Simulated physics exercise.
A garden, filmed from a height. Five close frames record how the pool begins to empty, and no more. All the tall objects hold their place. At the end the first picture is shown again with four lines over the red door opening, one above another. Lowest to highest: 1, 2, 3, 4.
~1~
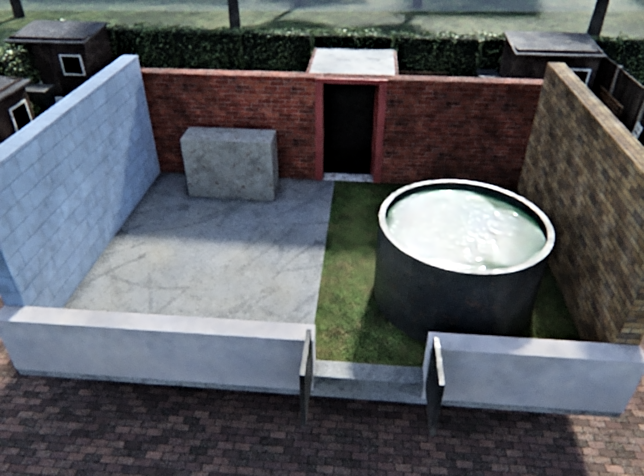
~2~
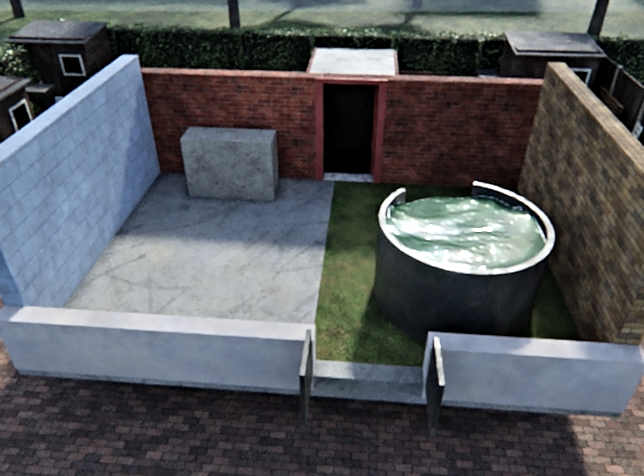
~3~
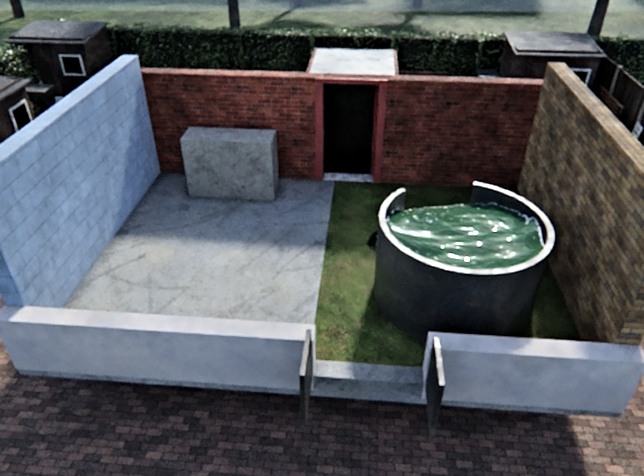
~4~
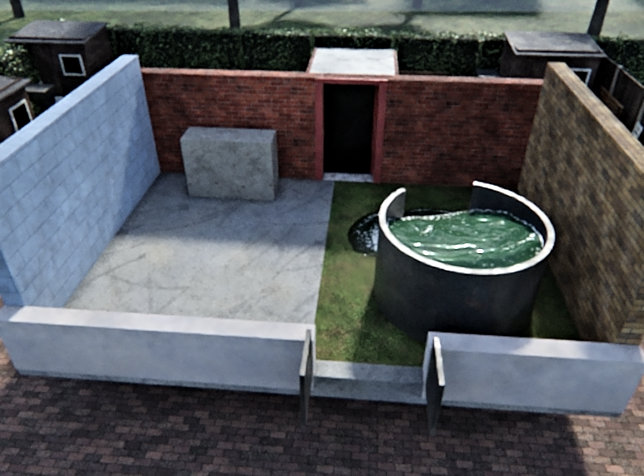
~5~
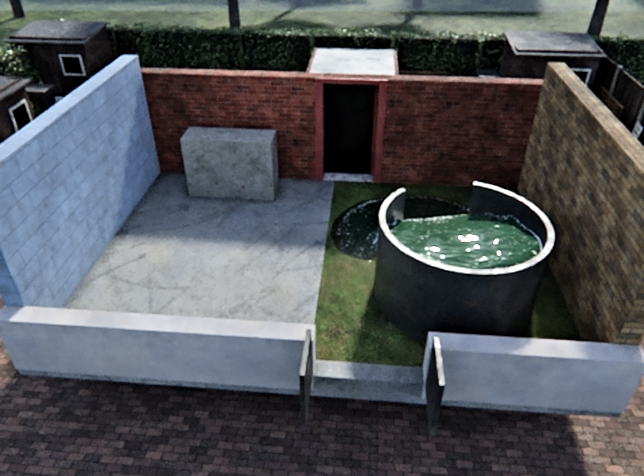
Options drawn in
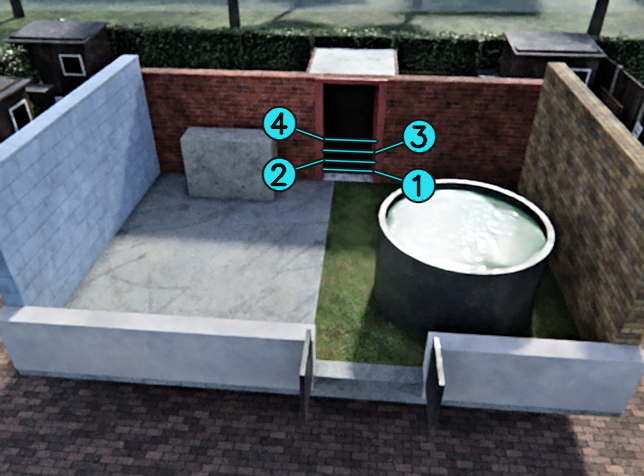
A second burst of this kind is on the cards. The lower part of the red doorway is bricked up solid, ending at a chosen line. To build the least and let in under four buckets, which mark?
The answer is mark 2.
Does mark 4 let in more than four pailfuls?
No.
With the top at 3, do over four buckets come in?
No.
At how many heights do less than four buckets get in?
Three.
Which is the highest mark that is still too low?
That is mark 1.
On the marked copy, 1 at (348, 170); 2 at (348, 161); 3 at (349, 151); 4 at (349, 140); from the bottom up 1, 2, 3, 4.
If 1 is chosen, about 8 bucketfuls get in.
If 2 is chosen, a splash gets over, under a bucket.
If 3 is chosen, nothing gets over.
If 4 is chosen, nothing gets over.
